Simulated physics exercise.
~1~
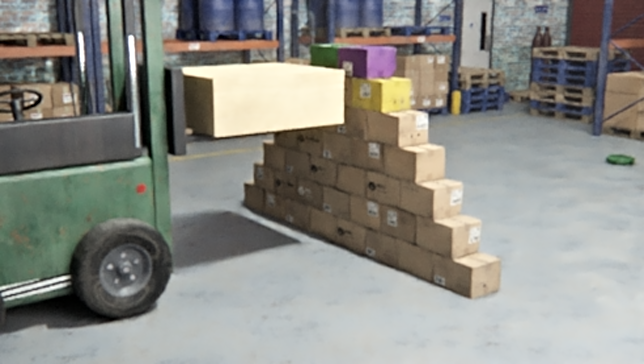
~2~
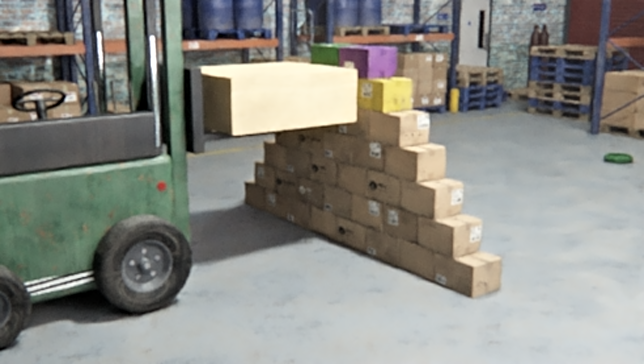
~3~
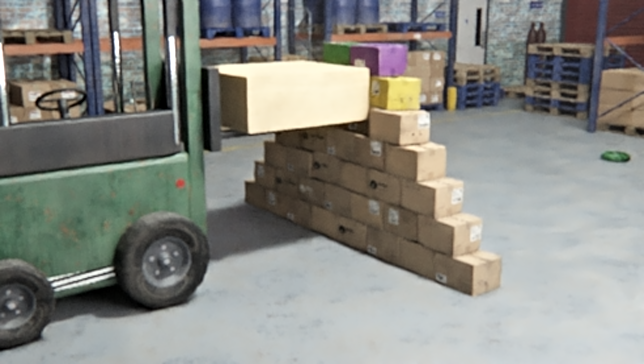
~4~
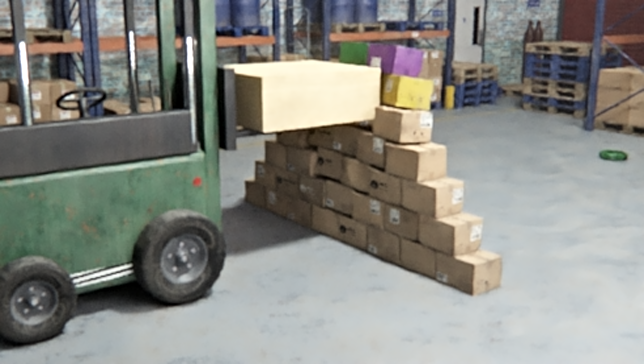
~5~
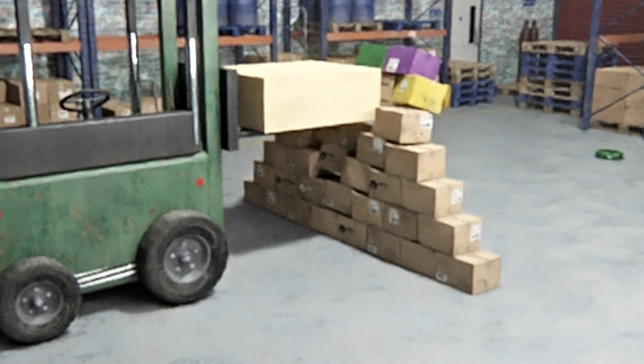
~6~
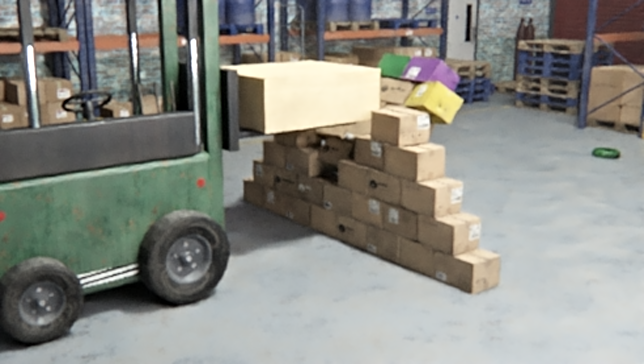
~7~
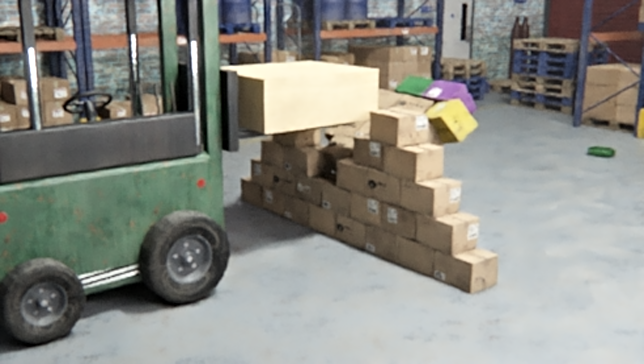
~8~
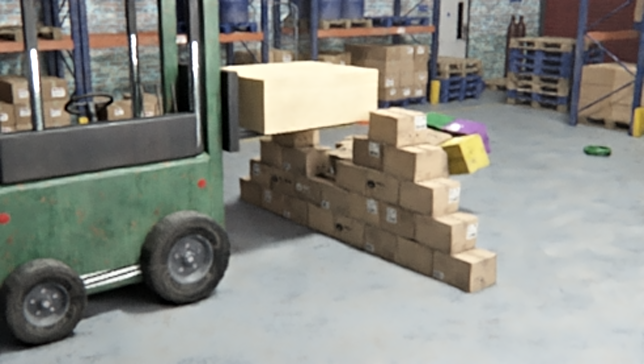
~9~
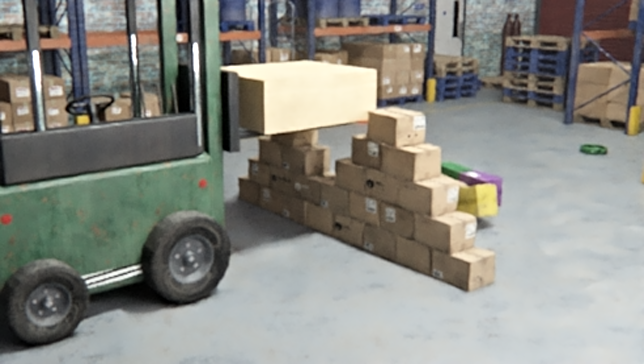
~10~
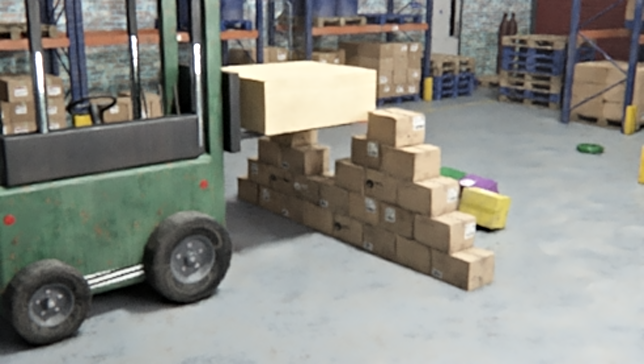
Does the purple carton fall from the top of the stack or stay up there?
The purple carton falls. It tips over to the right with the green and yellow cartons and ends up on the floor behind the stack.
